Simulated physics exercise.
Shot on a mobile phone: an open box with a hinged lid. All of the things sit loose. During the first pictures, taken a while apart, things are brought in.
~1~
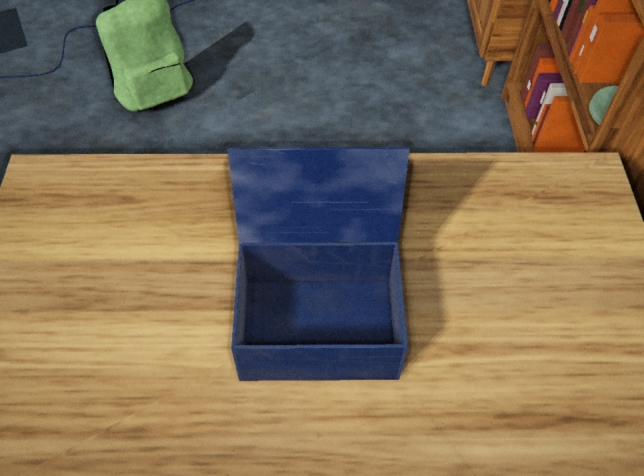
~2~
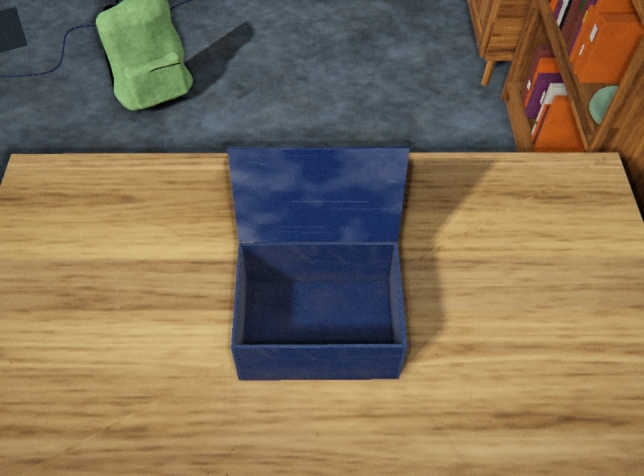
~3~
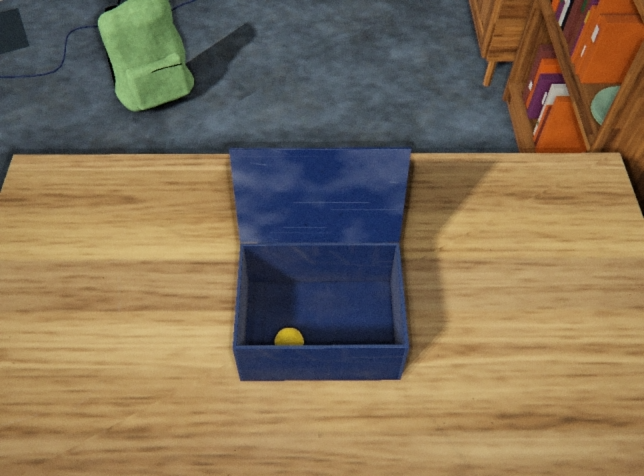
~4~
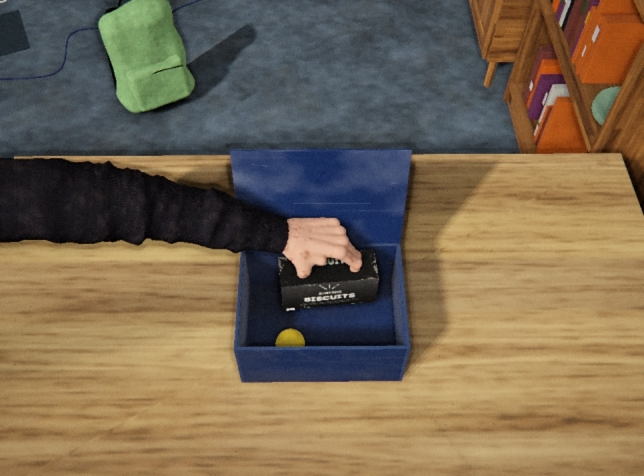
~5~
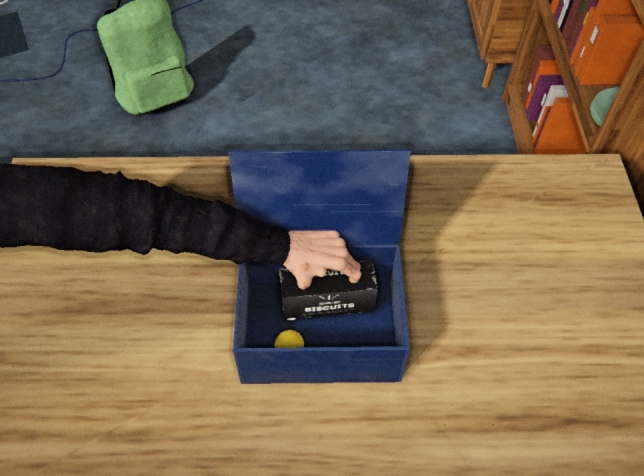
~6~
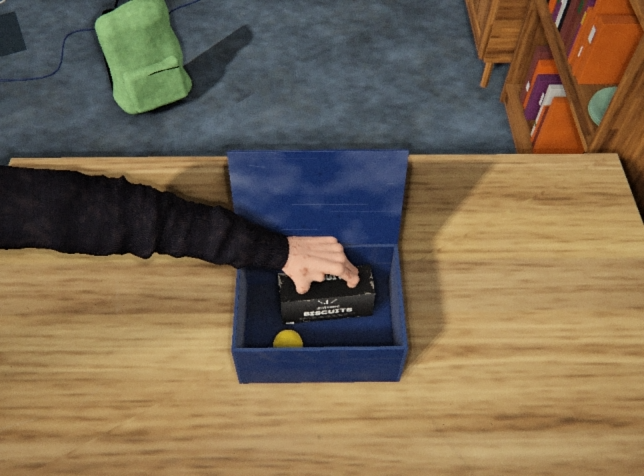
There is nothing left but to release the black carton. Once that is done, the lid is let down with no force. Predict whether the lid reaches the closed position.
Closes up.
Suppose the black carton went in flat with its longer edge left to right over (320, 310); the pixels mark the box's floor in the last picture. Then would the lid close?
Packed like that, it goes down completely.
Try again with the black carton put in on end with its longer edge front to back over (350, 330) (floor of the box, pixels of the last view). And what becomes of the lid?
With this placement the lid is kept from closing.
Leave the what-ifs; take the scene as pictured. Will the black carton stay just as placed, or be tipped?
Simply put, it remains unturned.
Then, 1.30 s later than the last frame, lid 79° above the rim.
Then, 1.70 s later than the last frame, lid 48° above the rim.
Then, 2.00 s later than the last frame, lid 16° above the rim.
When it is over, lid shut; both as before. End places, in pixels of the last picture, black carton near (326, 295).
